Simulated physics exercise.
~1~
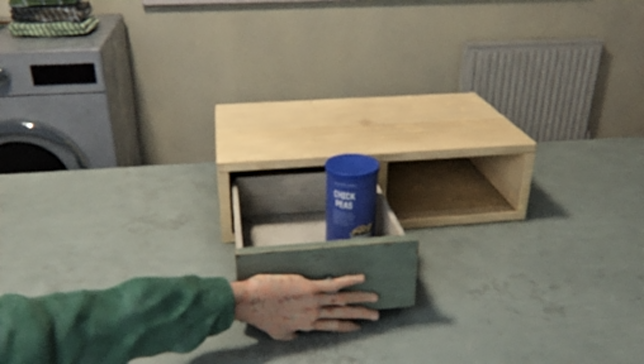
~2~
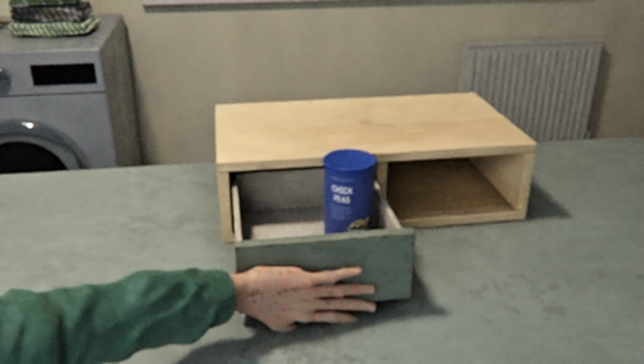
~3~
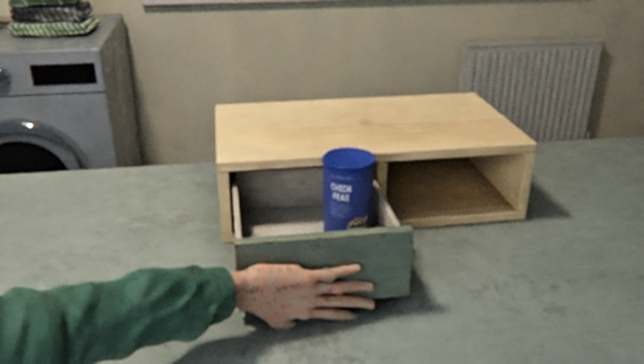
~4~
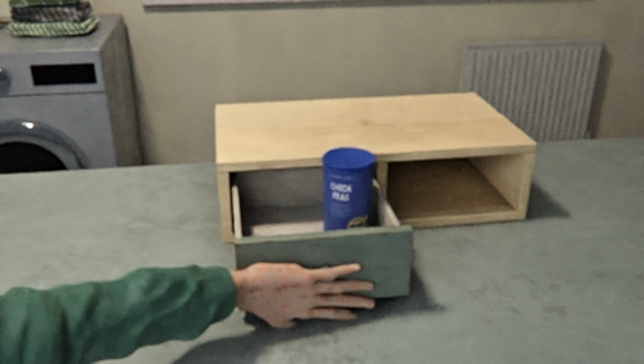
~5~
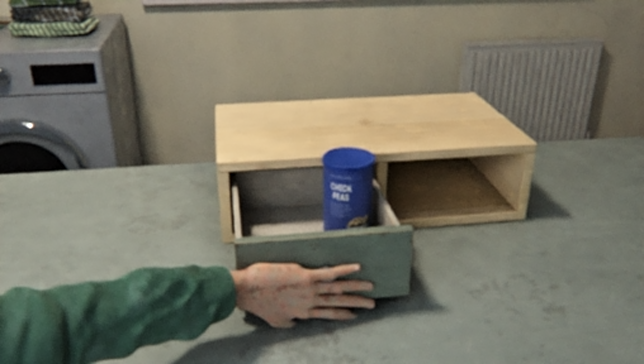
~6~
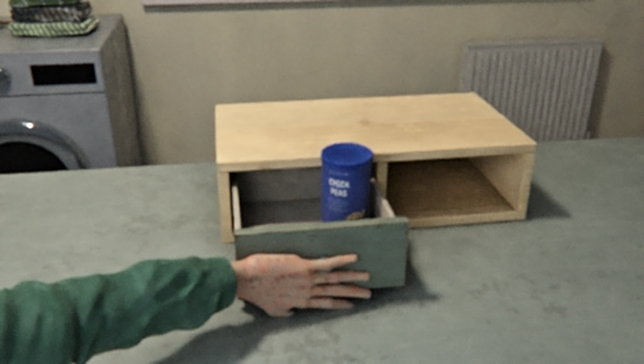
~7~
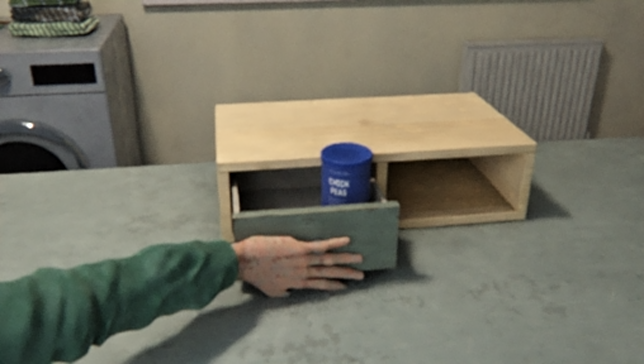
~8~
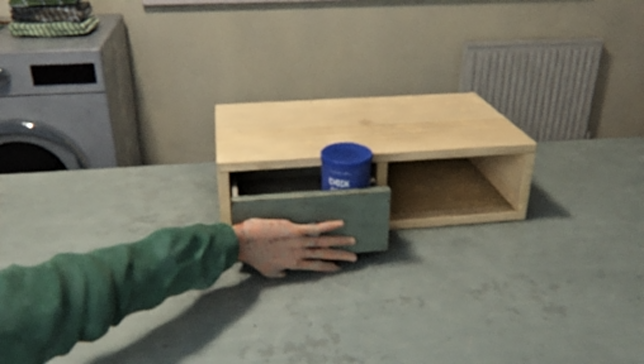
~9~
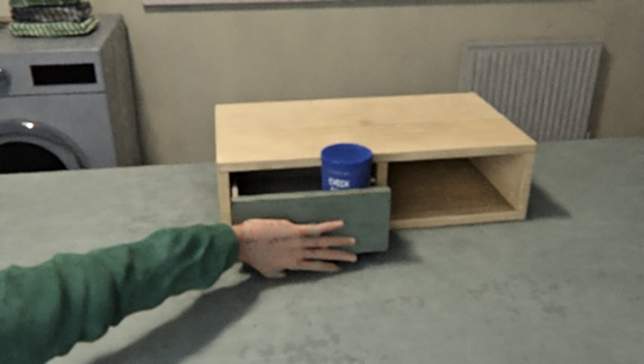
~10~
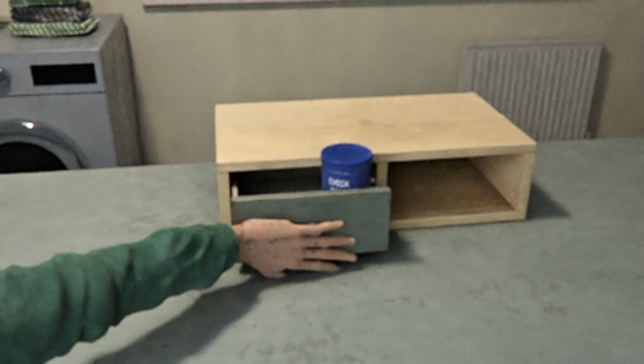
A hand in a green sleeve pushed in the open drawer of a wooden chest with an upright blue tin inside, pausing briefly before sliding it farther, but the drawer ended up still ajar, with the tin's top showing above its front.
